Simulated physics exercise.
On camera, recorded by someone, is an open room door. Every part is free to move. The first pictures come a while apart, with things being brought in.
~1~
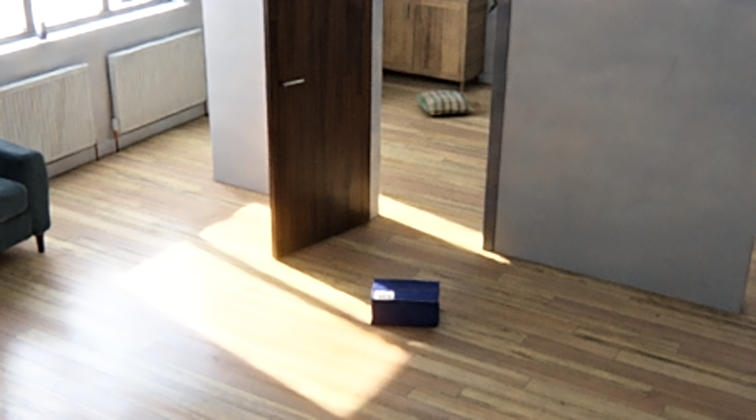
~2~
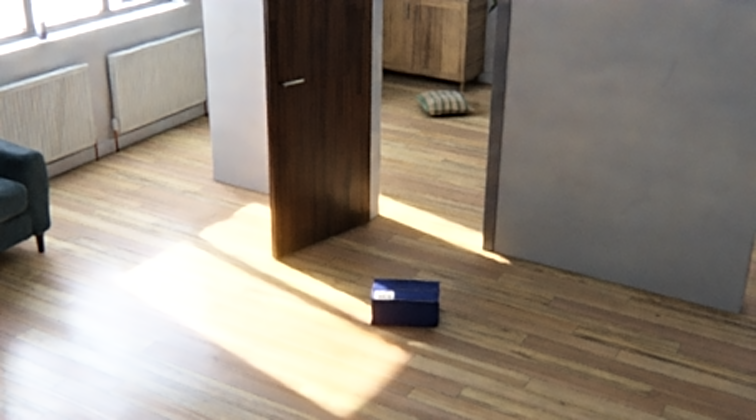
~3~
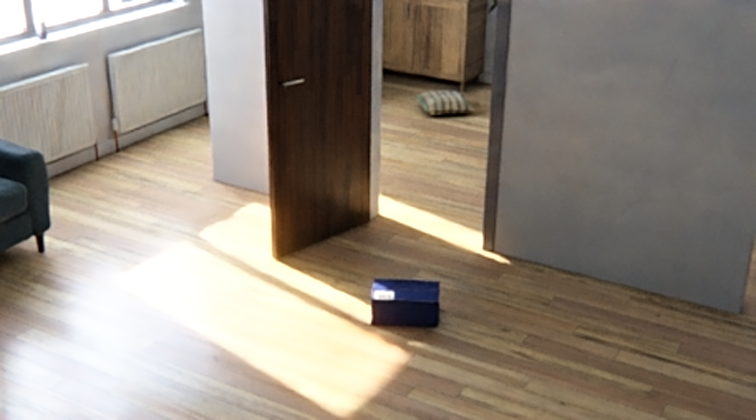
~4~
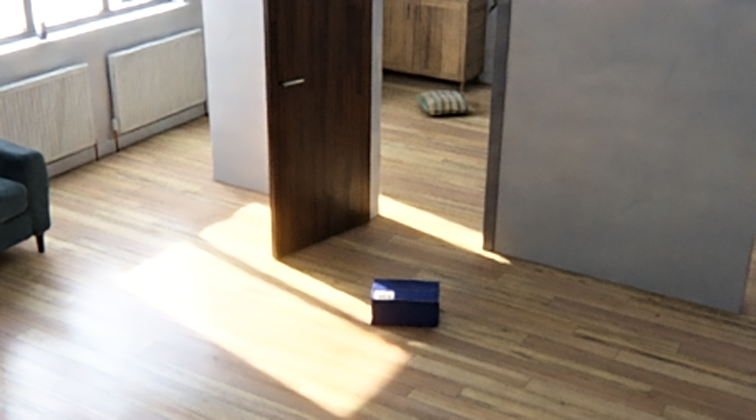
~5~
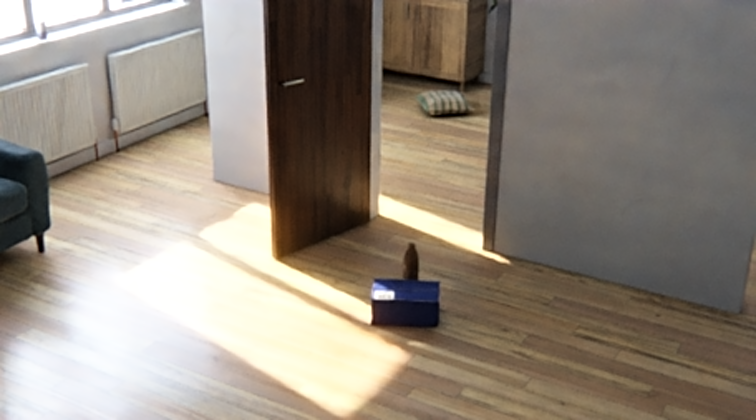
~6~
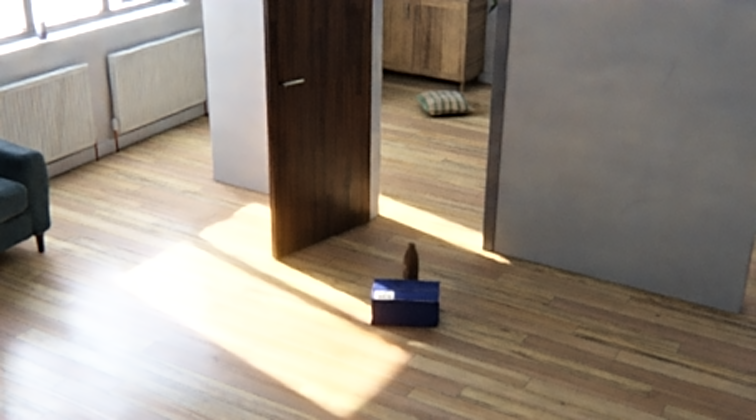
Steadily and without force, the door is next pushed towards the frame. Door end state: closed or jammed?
My guess: Door fully home.
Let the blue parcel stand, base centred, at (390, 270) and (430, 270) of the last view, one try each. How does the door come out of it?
In order, the door is hindered, then is hindered.
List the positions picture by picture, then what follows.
Door wide open and still; blue parcel (406, 303), in the first frame.
Door wide open and still; blue parcel (406, 303), in the second frame.
Door wide open and still; blue parcel (406, 303), in the third frame.
Door wide open and still; blue parcel (406, 303), in the fourth frame.
Door wide open and still; blue parcel (406, 303), in the fifth frame.
Door wide open and still; brown bottle (411, 268); blue parcel (406, 303), in the sixth frame.
Then, 0.80 s after the last picture, door at 81°.
Then, 1.50 s after the last picture, door at 50°.
Then, 2.20 s after the last picture, door at 19°.
At rest, door at 0°; both in place. Seen from the same camera at the end, brown bottle near (411, 268).
